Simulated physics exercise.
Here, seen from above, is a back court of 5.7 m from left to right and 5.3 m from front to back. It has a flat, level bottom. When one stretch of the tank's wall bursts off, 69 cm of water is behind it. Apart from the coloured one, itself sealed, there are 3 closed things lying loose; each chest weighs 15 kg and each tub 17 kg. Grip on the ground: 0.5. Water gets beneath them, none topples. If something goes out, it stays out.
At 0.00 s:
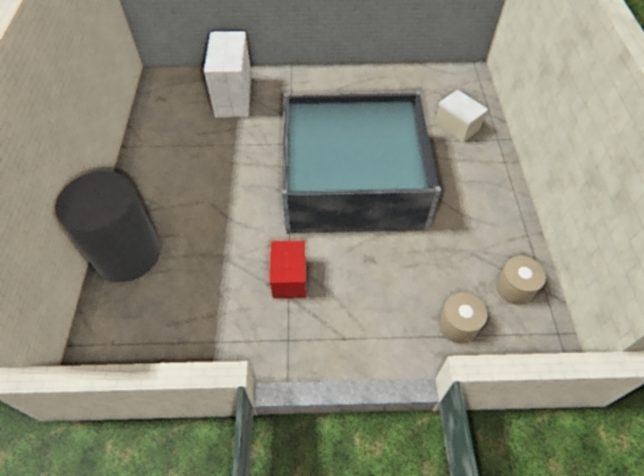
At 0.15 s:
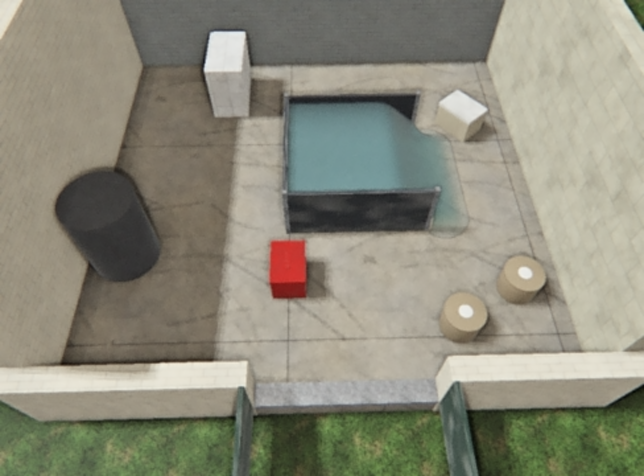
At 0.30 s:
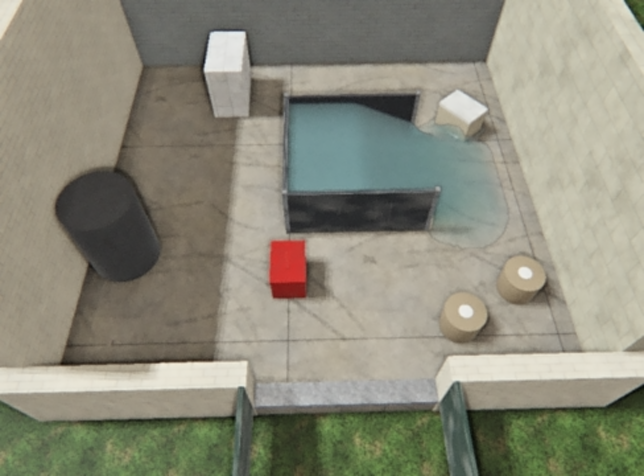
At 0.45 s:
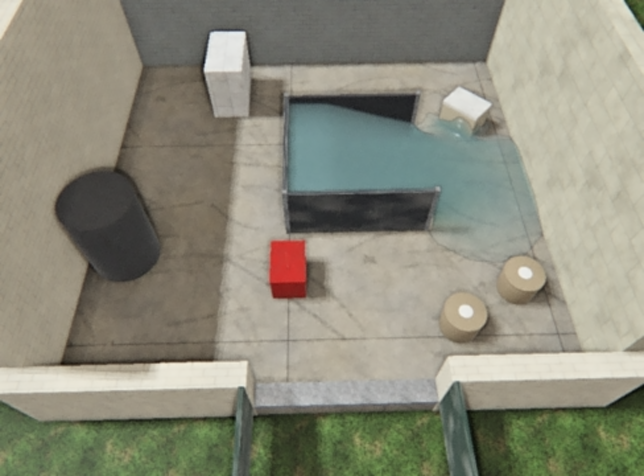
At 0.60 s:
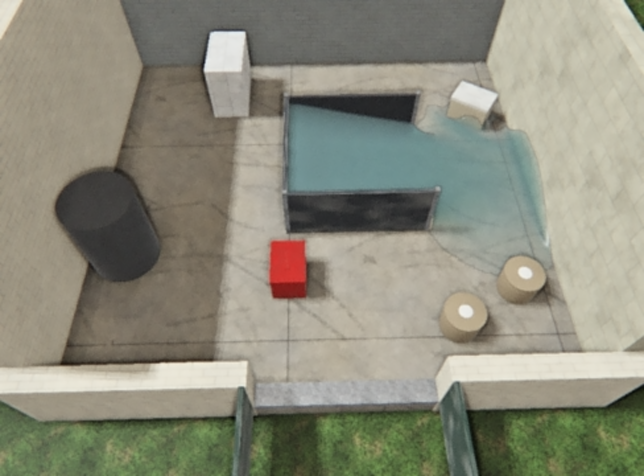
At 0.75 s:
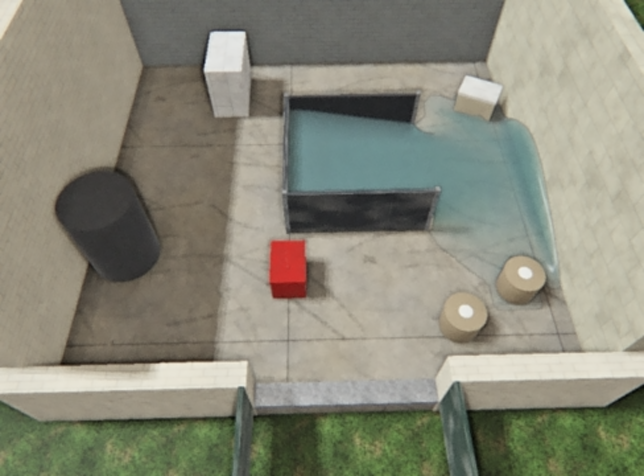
In the video, the right side of a water tank in a walled court opens and water spreads rightward across the floor to the wall, shifting a white box slightly, while the red chest stays still.
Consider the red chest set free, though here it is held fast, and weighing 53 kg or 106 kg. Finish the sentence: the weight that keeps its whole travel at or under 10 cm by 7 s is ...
The weight is the lighter one already.
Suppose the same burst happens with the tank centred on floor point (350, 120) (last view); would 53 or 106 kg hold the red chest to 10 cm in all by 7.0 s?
For that case: Lighter one suffices.
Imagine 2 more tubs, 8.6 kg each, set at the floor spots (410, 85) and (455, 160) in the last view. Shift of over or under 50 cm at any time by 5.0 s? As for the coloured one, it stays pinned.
Beyond it, beyond it.
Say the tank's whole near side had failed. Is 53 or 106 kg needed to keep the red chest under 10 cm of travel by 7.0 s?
So only the heavier pick.
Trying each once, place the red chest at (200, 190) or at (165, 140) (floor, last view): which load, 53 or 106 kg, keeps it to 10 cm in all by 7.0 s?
Taking the two tries in order, even the light one works and even the light one works.
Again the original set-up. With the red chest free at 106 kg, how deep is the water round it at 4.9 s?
Depth: Approx. 6 cm.
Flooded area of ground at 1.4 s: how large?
Some 9.0 m2 of it.
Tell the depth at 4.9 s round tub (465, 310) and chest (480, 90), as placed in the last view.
Some 10 cm at the first, some 3 cm at the second.
After 1.4 s the red chest would be 0 cm from its start with 53 kg and 0 cm from its start with 106 kg; 0 cm of water round it then.
After 3.1 s the red chest would be 0 cm from its start with 53 kg and 0 cm from its start with 106 kg; 3 cm of water round it then.
After 4.9 s the red chest would be 0 cm from its start with 53 kg and 0 cm from its start with 106 kg; 6 cm of water round it then.
After 7.0 s the red chest would be 0 cm from its start with 53 kg and 0 cm from its start with 106 kg; 5 cm of water round it then.
